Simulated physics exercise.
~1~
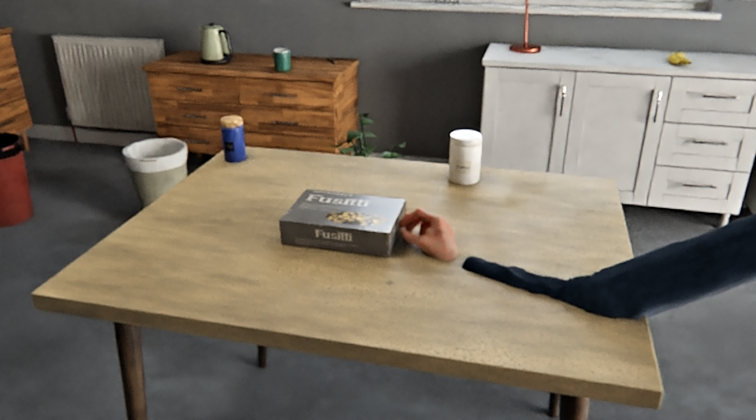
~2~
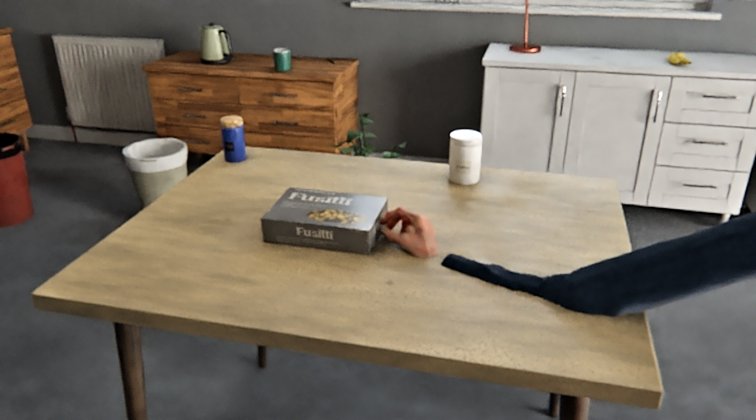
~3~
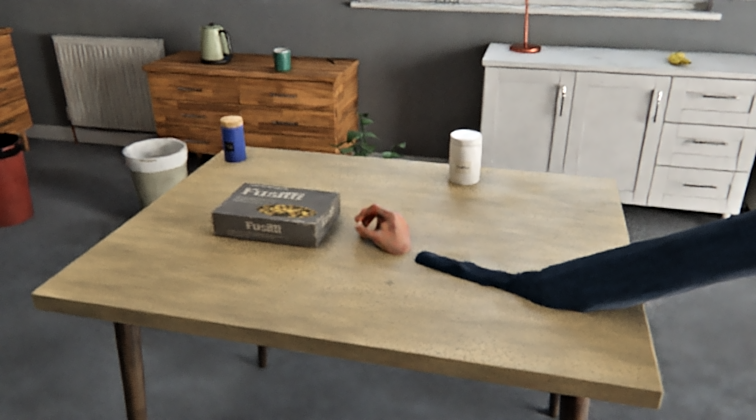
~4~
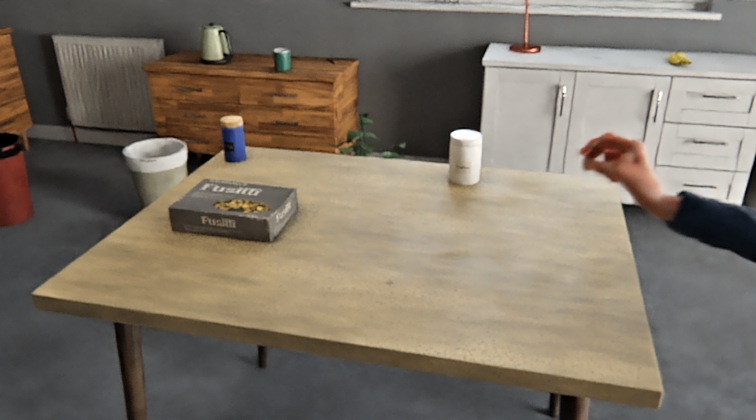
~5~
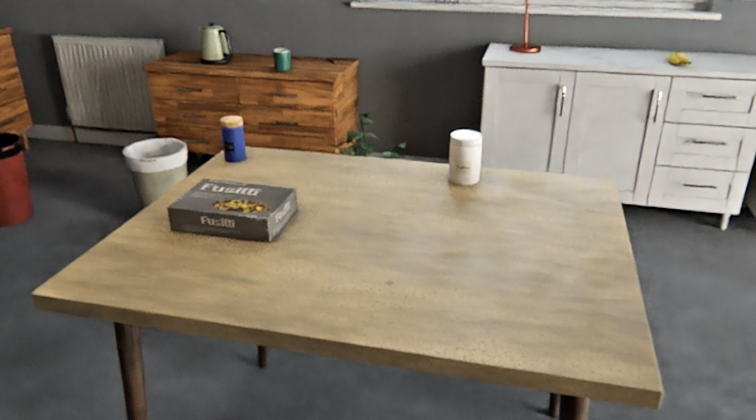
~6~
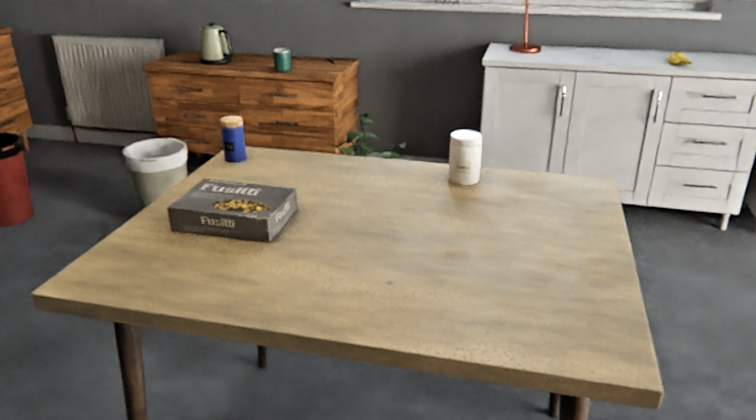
A grey packet slides left across the table, pushed by a hand, and comes to rest.
